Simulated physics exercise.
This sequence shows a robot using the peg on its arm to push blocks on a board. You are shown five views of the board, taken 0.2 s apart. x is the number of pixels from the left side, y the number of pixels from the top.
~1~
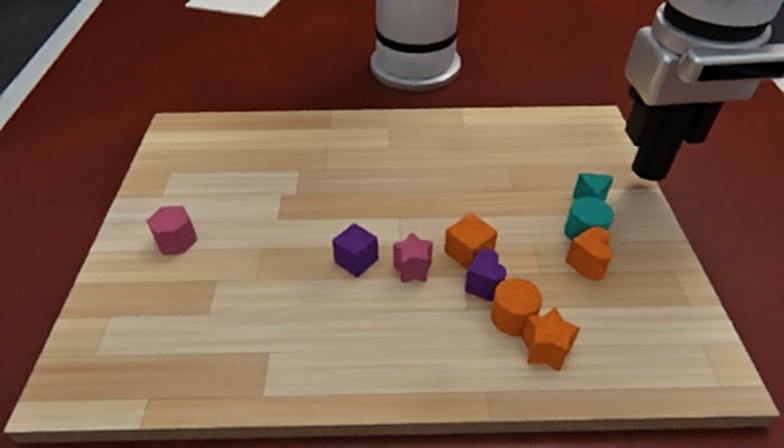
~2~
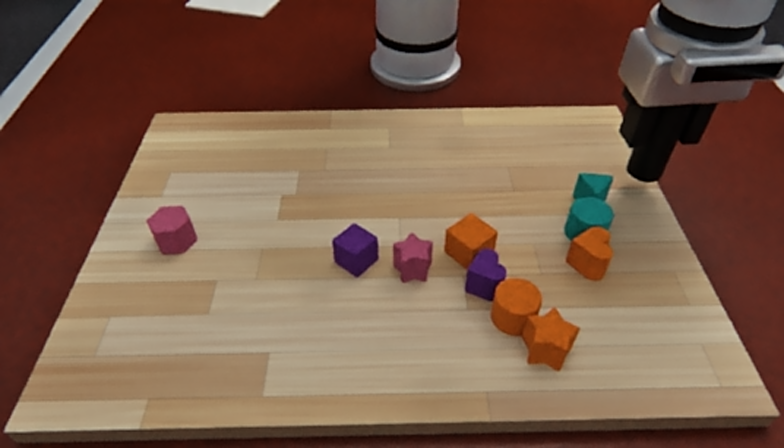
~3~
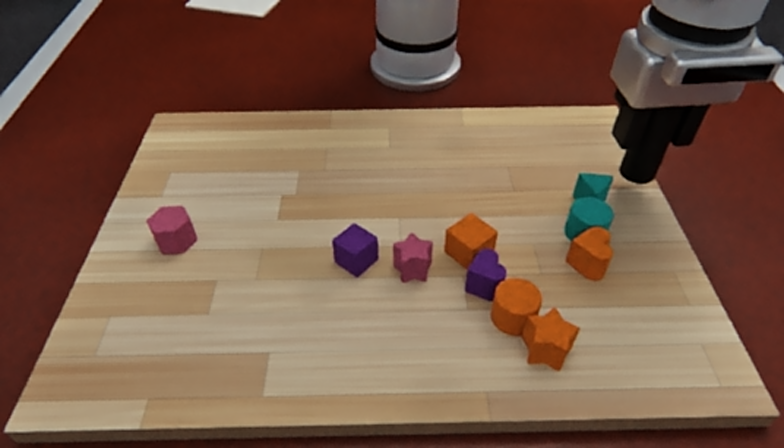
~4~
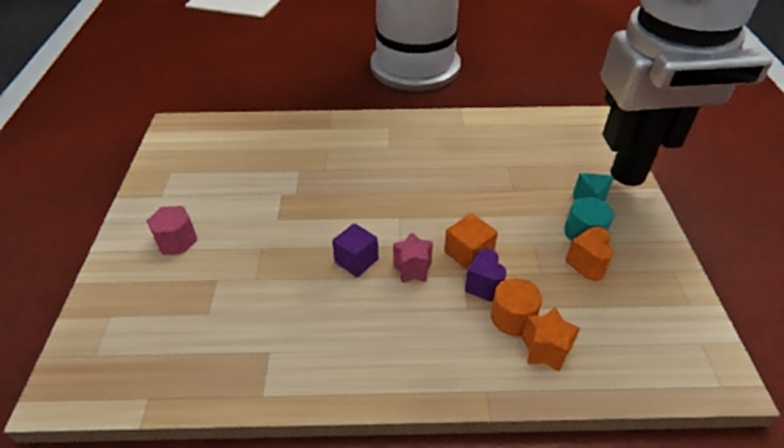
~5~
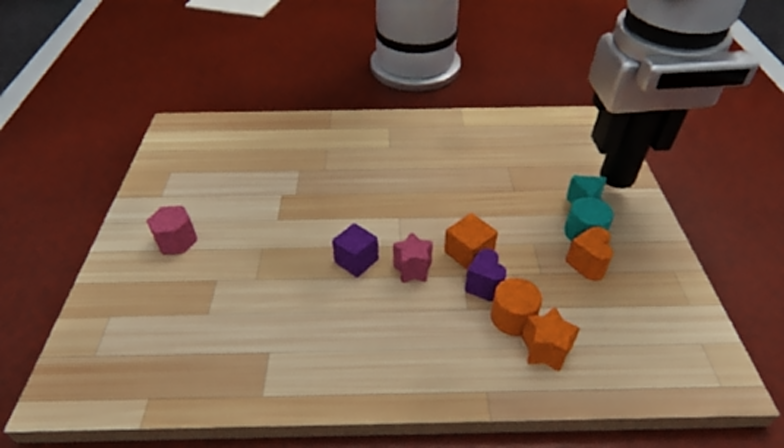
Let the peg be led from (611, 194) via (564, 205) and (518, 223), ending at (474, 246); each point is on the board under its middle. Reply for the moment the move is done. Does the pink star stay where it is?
Answer: No.
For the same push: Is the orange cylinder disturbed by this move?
The orange cylinder will stay where it is.
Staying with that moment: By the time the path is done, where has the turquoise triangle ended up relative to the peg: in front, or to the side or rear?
The peg should keep driving it forward.
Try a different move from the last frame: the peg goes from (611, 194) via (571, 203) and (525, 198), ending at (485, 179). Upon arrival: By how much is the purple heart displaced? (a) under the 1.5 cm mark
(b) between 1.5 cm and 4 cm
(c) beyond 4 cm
(a)
The first path, step by step. One third of the way, peg (568, 189); turquoise triangle (540, 195).
Two thirds of the way, peg (522, 207); turquoise triangle (494, 217), turned 20° anticlockwise.
At the end, peg (476, 230); pink star (392, 265), turned 70° clockwise; orange square (433, 264), turned 10° anticlockwise; orange cylinder in place; turquoise triangle (451, 245), turned 35° anticlockwise; turquoise cylinder in place.
